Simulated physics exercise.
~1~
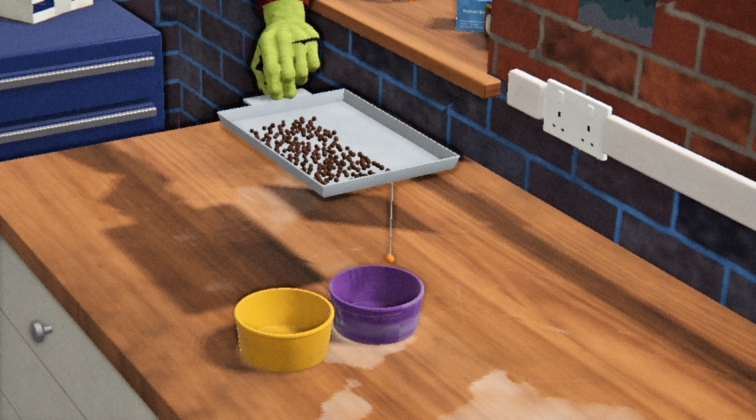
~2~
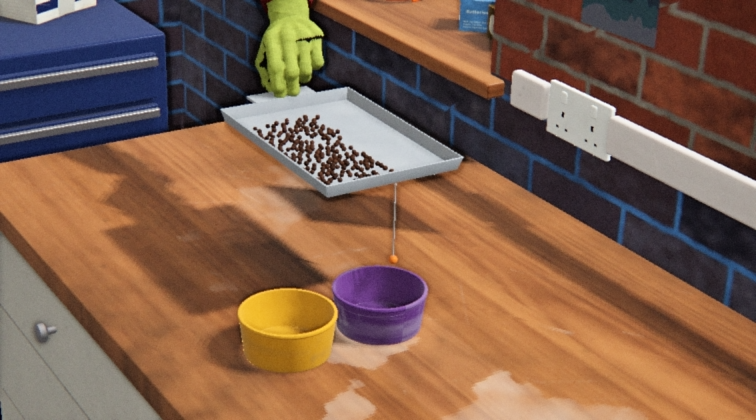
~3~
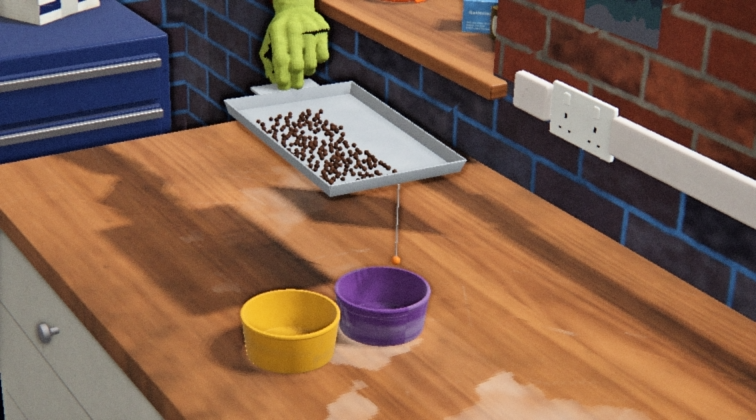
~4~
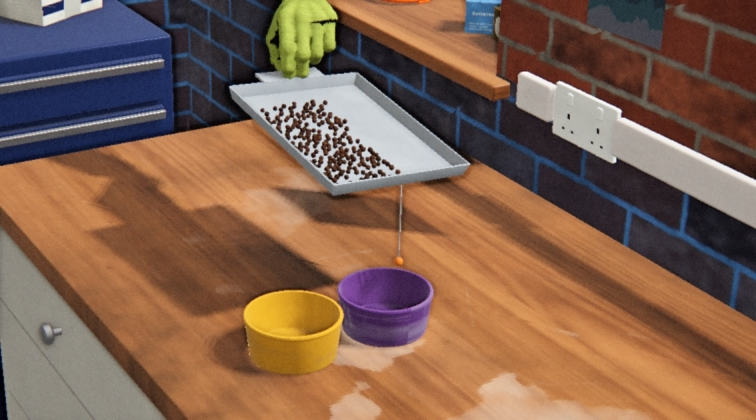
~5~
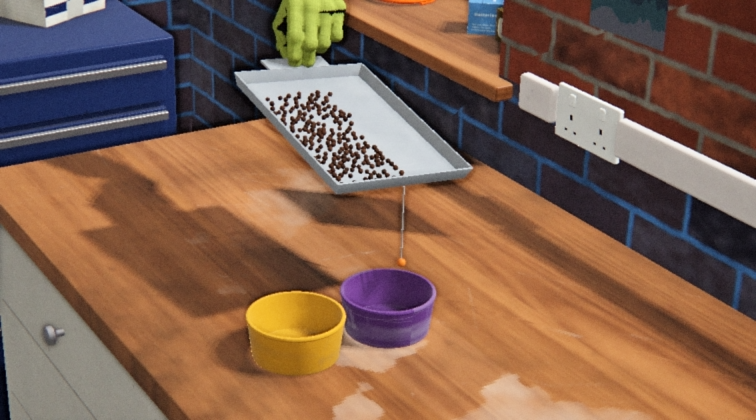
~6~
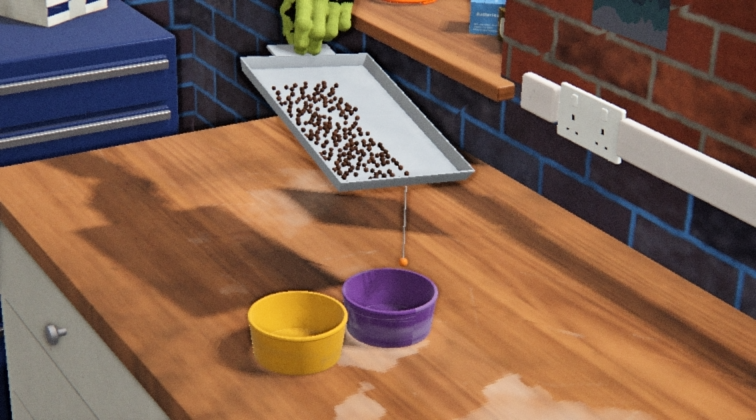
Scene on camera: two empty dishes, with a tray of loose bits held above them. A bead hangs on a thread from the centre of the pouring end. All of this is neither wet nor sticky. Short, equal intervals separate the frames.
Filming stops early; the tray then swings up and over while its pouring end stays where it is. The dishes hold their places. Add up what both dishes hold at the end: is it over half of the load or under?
It comes to under half.
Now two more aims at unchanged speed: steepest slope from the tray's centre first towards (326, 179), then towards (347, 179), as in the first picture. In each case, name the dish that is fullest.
One gives the rightmost dish and two gives the rightmost dish.
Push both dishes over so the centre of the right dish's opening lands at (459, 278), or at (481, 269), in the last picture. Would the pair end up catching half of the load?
For the two tries in order: Exceeding half, exceeding half.
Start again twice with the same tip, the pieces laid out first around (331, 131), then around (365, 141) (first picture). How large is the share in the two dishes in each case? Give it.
Respectively 0 and 0 per cent.
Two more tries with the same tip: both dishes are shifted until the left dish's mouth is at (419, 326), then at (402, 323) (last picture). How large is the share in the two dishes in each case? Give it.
You'd get 0 in a hundred the first time and 0 in a hundred the second.
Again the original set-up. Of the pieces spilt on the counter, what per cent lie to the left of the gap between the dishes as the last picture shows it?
Left share: Some 0 per cent.
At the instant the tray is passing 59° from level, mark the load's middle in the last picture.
Around (437, 180).
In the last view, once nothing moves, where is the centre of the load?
Last view, centre at rest - approx. (484, 299).
Shortly afterwards, tray tipped steeply; the bulk on the tray; a little outside both; a little in the air.
Next, tray tipped right over; near a quarter on the tray; only a few in the right dish; near a third outside both; near a third in the air.
Some moments later, tray tipped past a quarter turn; only a few in the right dish; all but a few outside both.
In the end, tray tipped past a quarter turn; none at all in the left dish; only a few in the right dish; all but a few outside both.
